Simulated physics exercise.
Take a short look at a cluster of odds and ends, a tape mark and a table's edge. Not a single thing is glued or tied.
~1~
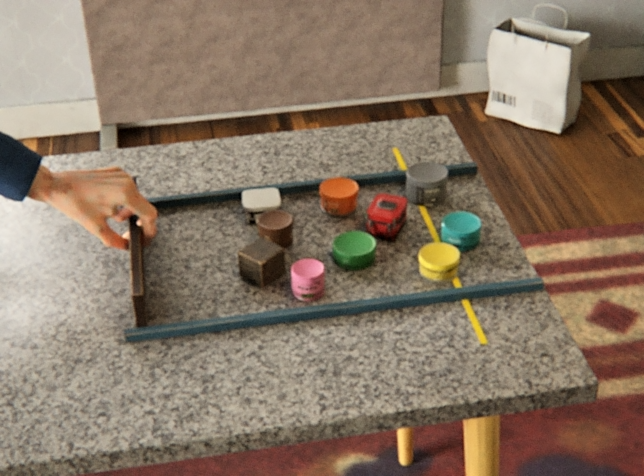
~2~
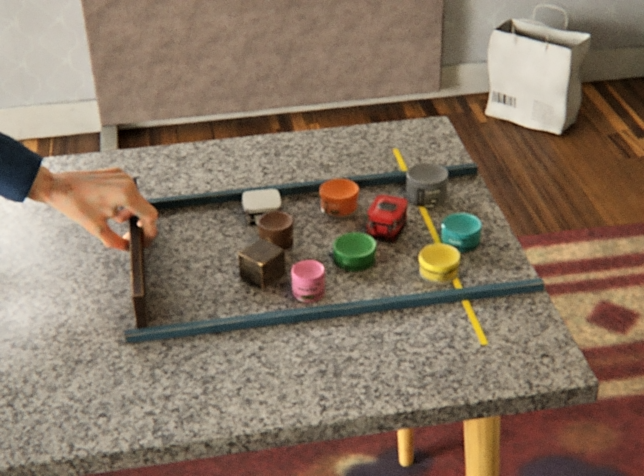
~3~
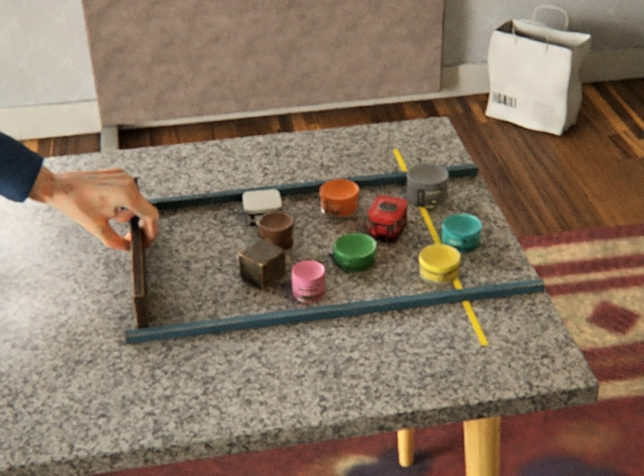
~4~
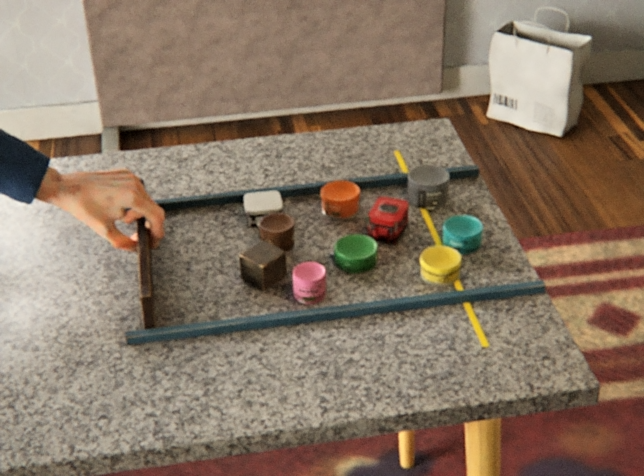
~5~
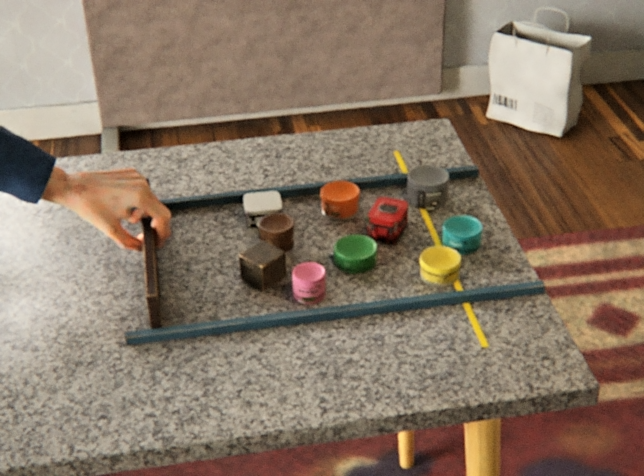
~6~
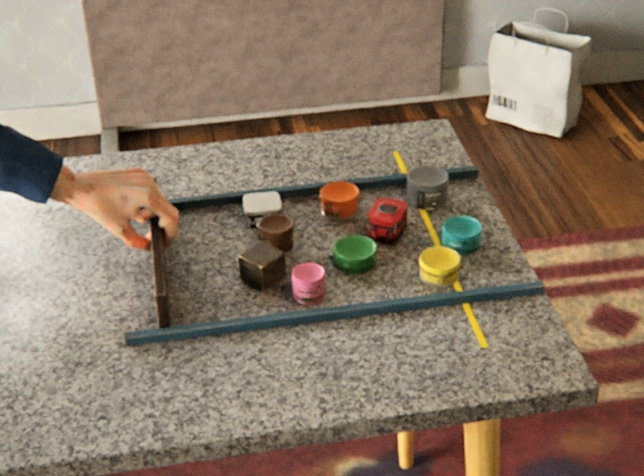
Hand holding a dark board upright on a speckled tabletop, then sliding it slightly right towards small colourful tubs, which stay still.
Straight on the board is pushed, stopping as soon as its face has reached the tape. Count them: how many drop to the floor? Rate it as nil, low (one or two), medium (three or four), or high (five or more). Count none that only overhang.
Low, one or two.
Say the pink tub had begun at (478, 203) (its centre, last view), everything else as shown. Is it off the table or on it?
From that start, the object then is safe.
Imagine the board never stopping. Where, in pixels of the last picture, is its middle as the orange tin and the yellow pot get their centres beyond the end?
Roughly (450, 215); for the second one, roughly (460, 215).
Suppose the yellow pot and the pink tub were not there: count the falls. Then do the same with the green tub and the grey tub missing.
Counts - first: 2; second: 0.
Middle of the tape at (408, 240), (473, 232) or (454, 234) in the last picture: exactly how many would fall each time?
Those tries give 0, 6 and 2.
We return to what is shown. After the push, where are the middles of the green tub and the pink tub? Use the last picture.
Around (493, 238), then around (469, 266).
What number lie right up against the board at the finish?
All in all, 4.
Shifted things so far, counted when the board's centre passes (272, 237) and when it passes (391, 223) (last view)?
One spot: 3. Other spot: 10.
Soon after, none off yet; turquoise tub at rest near (462, 236); grey tub at rest near (427, 188); yellow pot at rest near (440, 267).
In the end, the number that fall off is one or two; gone, grey tub and turquoise tub.
